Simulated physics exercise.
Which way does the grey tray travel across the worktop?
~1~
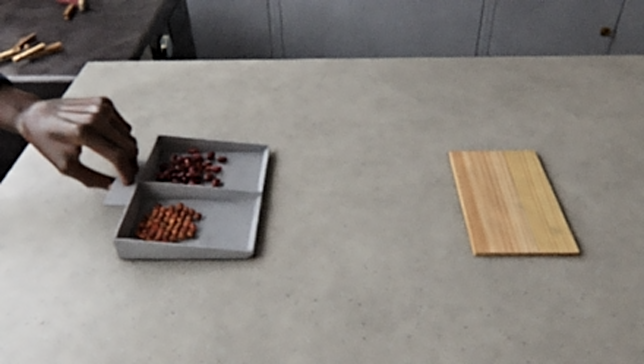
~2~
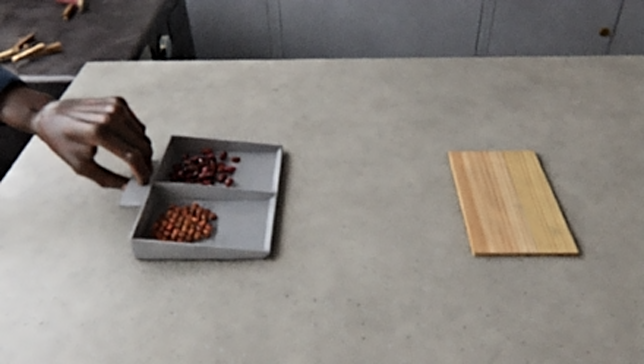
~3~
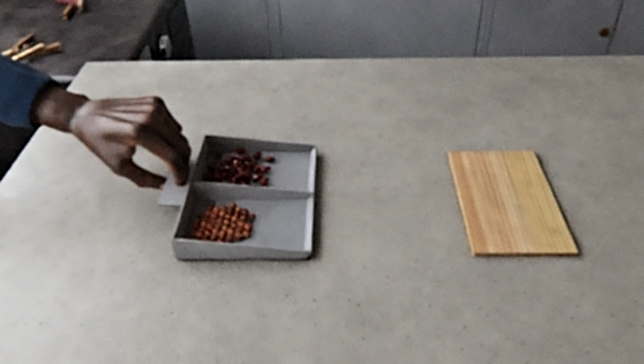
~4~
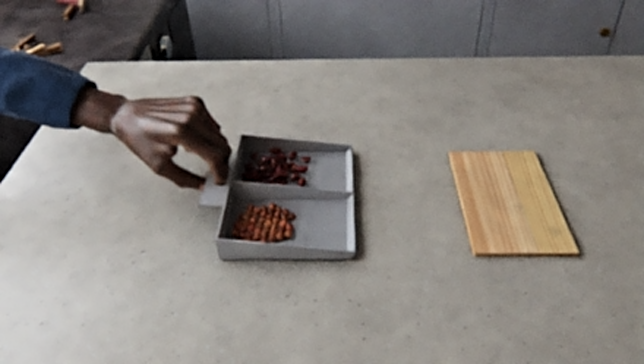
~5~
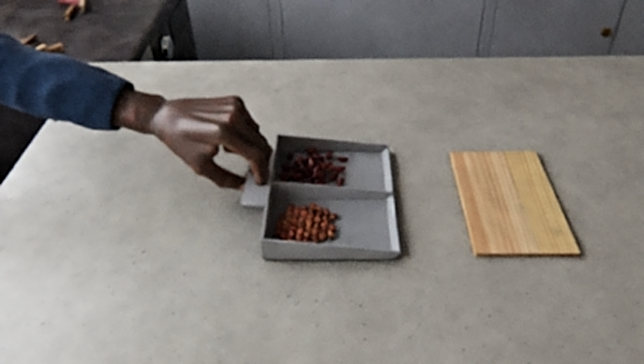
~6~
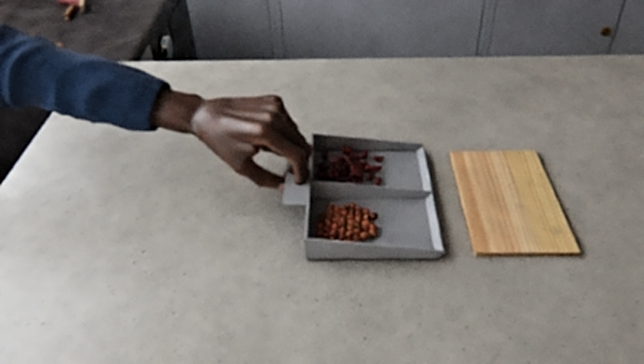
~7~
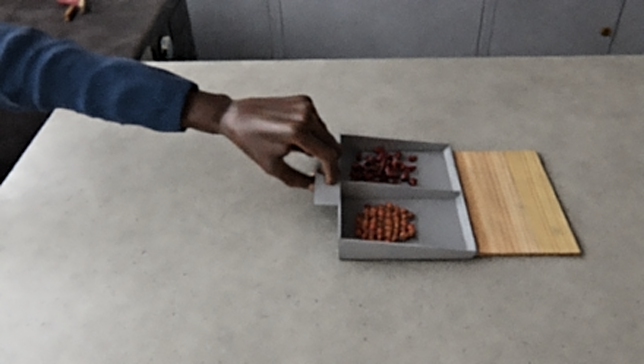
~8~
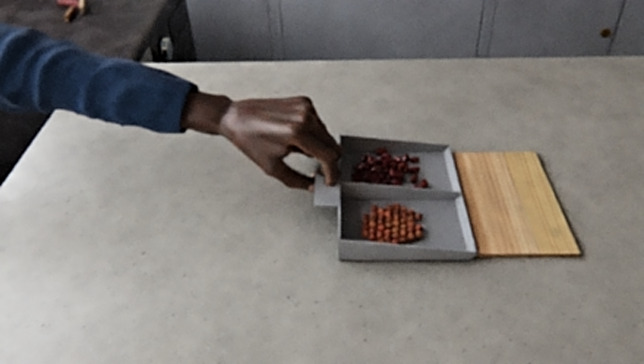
The tray moves to the right, pushed by the hand until it reaches the wooden board.
